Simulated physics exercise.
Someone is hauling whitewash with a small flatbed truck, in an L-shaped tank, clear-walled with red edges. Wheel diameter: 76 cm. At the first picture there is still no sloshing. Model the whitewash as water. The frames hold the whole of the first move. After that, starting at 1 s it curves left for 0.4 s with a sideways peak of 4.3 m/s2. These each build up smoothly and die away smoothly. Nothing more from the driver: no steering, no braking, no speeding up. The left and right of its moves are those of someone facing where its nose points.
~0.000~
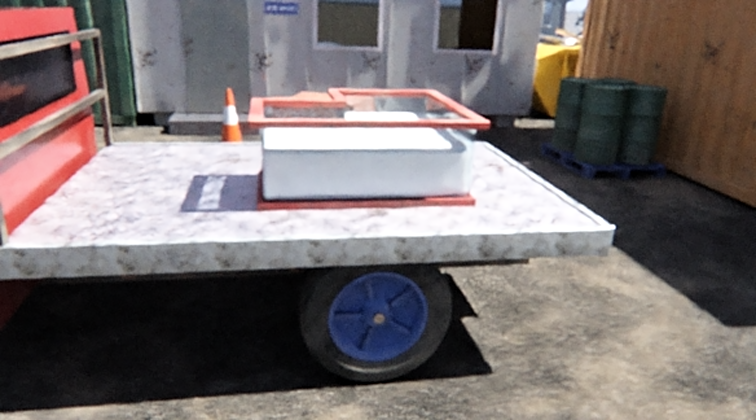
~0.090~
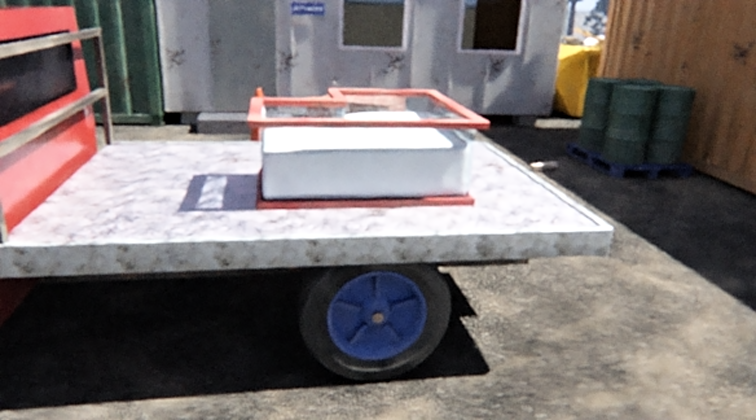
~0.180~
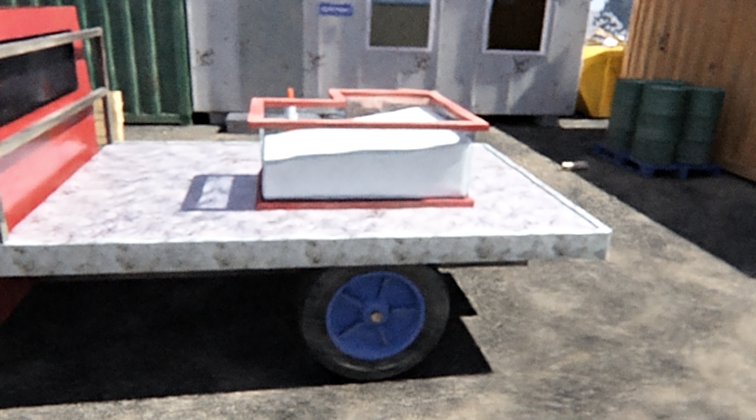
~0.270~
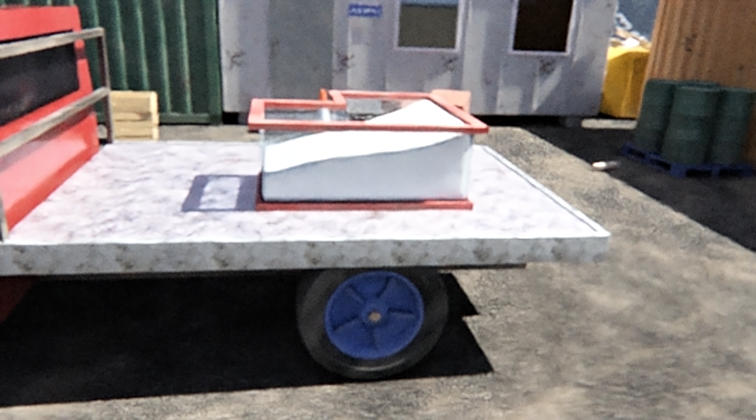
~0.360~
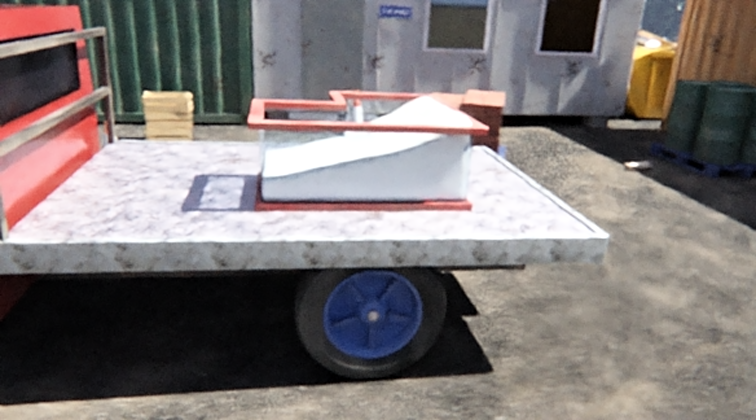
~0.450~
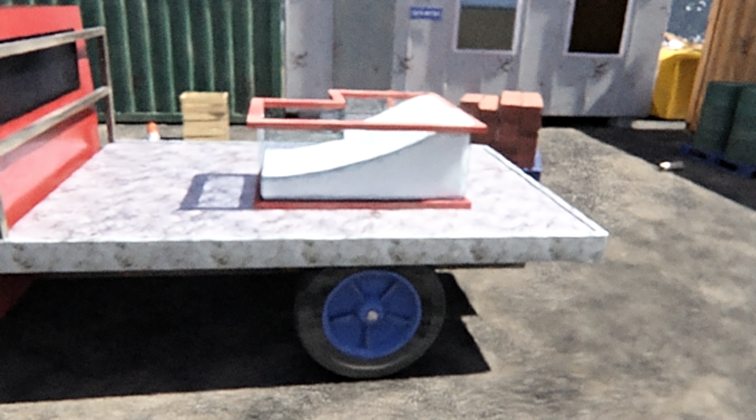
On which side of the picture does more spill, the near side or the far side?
The far side.
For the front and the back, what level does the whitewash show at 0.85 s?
Approx. 18 cm front, approx. 28 cm back.
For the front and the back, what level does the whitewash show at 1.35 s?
Front 44 cm and back 26 cm.
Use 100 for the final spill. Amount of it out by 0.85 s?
By then it's around 0 per cent.
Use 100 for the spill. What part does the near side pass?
Close to 0 per cent goes that way.
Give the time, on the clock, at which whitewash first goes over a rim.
It happens at some 0.9 s.
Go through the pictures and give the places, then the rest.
The first picture shows the whitewash reaches (281, 143) at the front end; it reaches (451, 143) at the back end; no slope yet; the front is on the left, levels are read along the near wall; a wheel hub at (380, 322).
The second picture shows the whitewash reaches (280, 142) at the front end; it reaches (451, 142) at the back end; no slope yet.
The third picture shows the whitewash reaches (280, 152) at the front end; it reaches (451, 136) at the back end; it is heaped 6° towards the right end.
The fourth picture shows the whitewash reaches (280, 163) at the front end; it reaches (452, 127) at the back end; it is heaped 13° towards the right end and 3° towards the near side.
The fifth picture shows the whitewash reaches (280, 169) at the front end; it reaches (453, 116) at the back end; it is heaped 17° towards the right end and 4° towards the near side.
The sixth picture shows the whitewash reaches (279, 171) at the front end; it reaches (452, 109) at the back end; it is heaped 19° towards the right end and 4° towards the near side; a wheel hub at (374, 319).
Then, 0.85 s in, it stands 29 cm high behind and 17 cm in front; all of it is still inside.
Then, 1.35 s in, it stands 26 cm high behind and 44 cm in front; 1 per cent has gone over the right end.
Then, 1.95 s in, it stands 40 cm high behind and 20 cm in front; 4 per cent has gone over the far side, a little elsewhere.
Then, 4.39 s in, 7 per cent has gone over the far side and the right end, a little elsewhere; the near side has passed 0 per cent and the far side 3.
